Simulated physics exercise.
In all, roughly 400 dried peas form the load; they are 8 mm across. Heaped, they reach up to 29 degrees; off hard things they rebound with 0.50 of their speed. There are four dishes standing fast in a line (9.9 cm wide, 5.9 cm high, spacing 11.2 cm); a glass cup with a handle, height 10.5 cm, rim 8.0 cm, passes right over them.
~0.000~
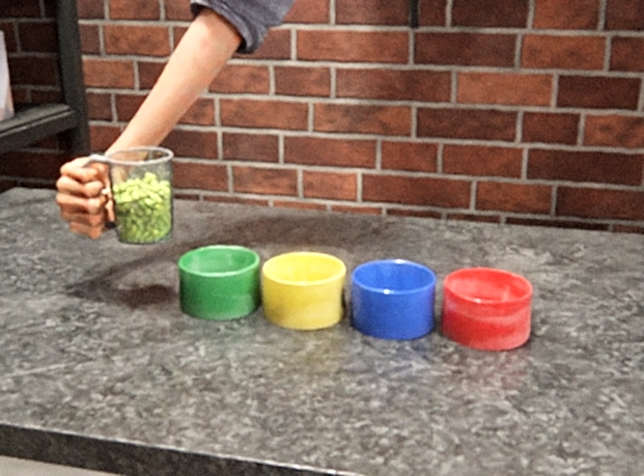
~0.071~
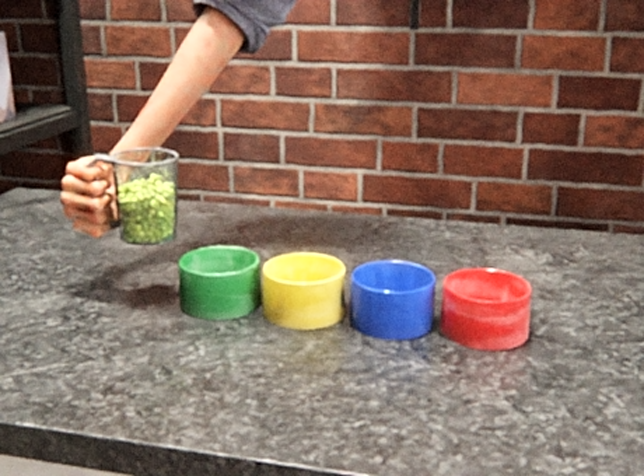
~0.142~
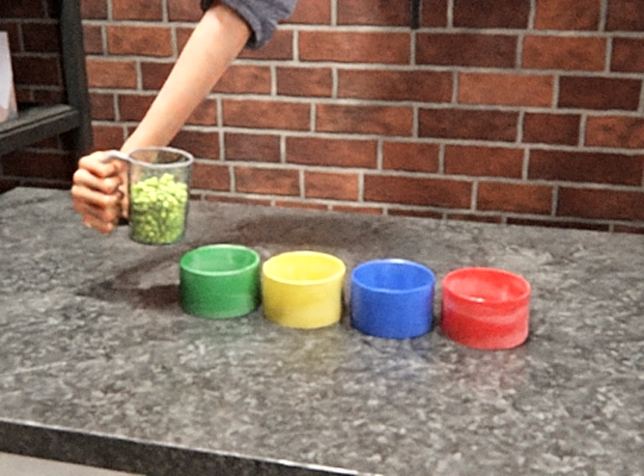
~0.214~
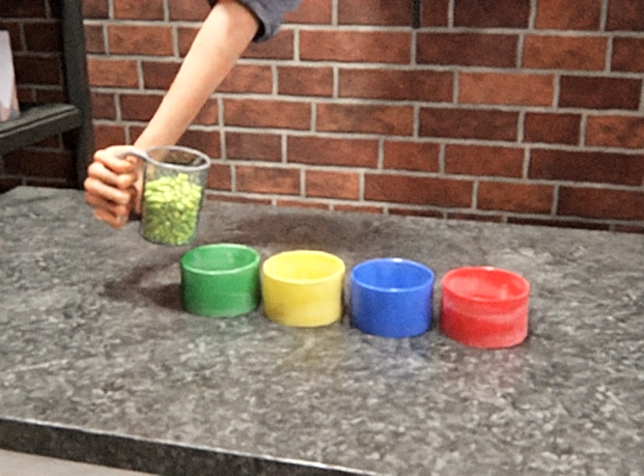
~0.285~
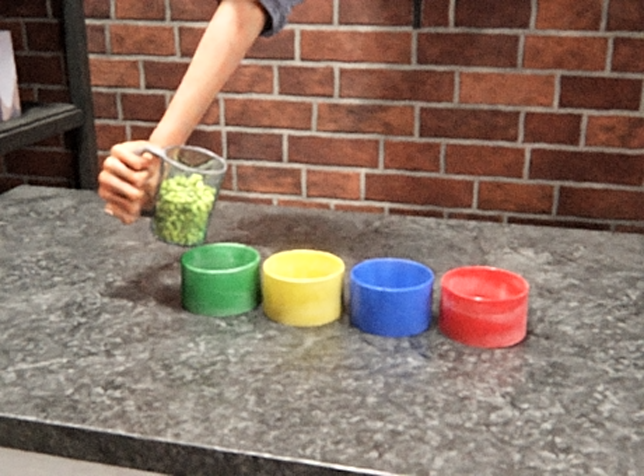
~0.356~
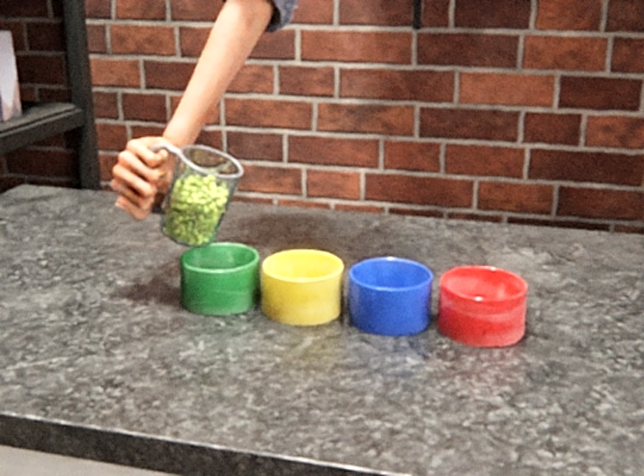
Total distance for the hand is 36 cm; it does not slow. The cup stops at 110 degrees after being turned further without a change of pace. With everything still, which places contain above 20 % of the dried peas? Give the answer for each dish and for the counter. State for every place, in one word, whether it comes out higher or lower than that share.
Red dish: Higher, blue dish: Lower, green dish: Lower, yellow dish: Lower, counter: Lower.
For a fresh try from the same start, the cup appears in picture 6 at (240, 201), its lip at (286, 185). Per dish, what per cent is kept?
You'd end up with red at 100, blue at 0, green at 0 and yellow at 0.
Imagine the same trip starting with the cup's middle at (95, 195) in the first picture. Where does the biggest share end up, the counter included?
Blue.
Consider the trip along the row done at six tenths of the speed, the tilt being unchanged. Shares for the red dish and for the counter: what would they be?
Then: Red 10, counter 10.
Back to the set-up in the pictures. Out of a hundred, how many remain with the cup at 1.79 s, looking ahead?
Approx. 30 % - an estimate.
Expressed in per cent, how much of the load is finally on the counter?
Estimate: Near 0 per cent.
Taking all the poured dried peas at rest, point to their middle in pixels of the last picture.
In the last view, approximately (481, 308).
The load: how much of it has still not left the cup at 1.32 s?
About 100 %.
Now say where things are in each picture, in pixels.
Cup at (142, 196), tilt 0 degrees, lip at (169, 158), moved 0.0 cm; middle of the pieces at (145, 209); green dish at (219, 260); yellow dish at (304, 268); blue dish at (394, 276); red dish at (488, 285), in the first picture.
Cup at (147, 197), tilt 2 degrees, lip at (174, 159), moved 0.5 cm; middle of the pieces at (149, 209), in the second picture.
Cup at (158, 197), tilt 6 degrees, lip at (189, 163), moved 2.1 cm; middle of the pieces at (160, 209), in the third picture.
Cup at (172, 197), tilt 11 degrees, lip at (207, 166), moved 3.9 cm; middle of the pieces at (172, 209), in the fourth picture.
Cup at (186, 197), tilt 16 degrees, lip at (224, 170), moved 5.7 cm; middle of the pieces at (185, 210), in the fifth picture.
Cup at (199, 198), tilt 21 degrees, lip at (240, 175), moved 7.5 cm; middle of the pieces at (197, 210); green dish at (219, 257); yellow dish at (303, 265); blue dish at (391, 274); red dish at (483, 283). Its pace works out near 70 degrees a second; the hand travels 25 cm a second, in the sixth picture.
After 0.93 s, tilt 63 degrees; cup holds 100 %.
After 1.32 s, tilt 91 degrees; cup holds 100 %.
After 1.79 s, tilt 110 degrees; cup holds 30 %, red 70 %.
By 2.7 s all is still; red 100 %, blue 0 %, green 0 %, yellow 0 %, counter 0 %.
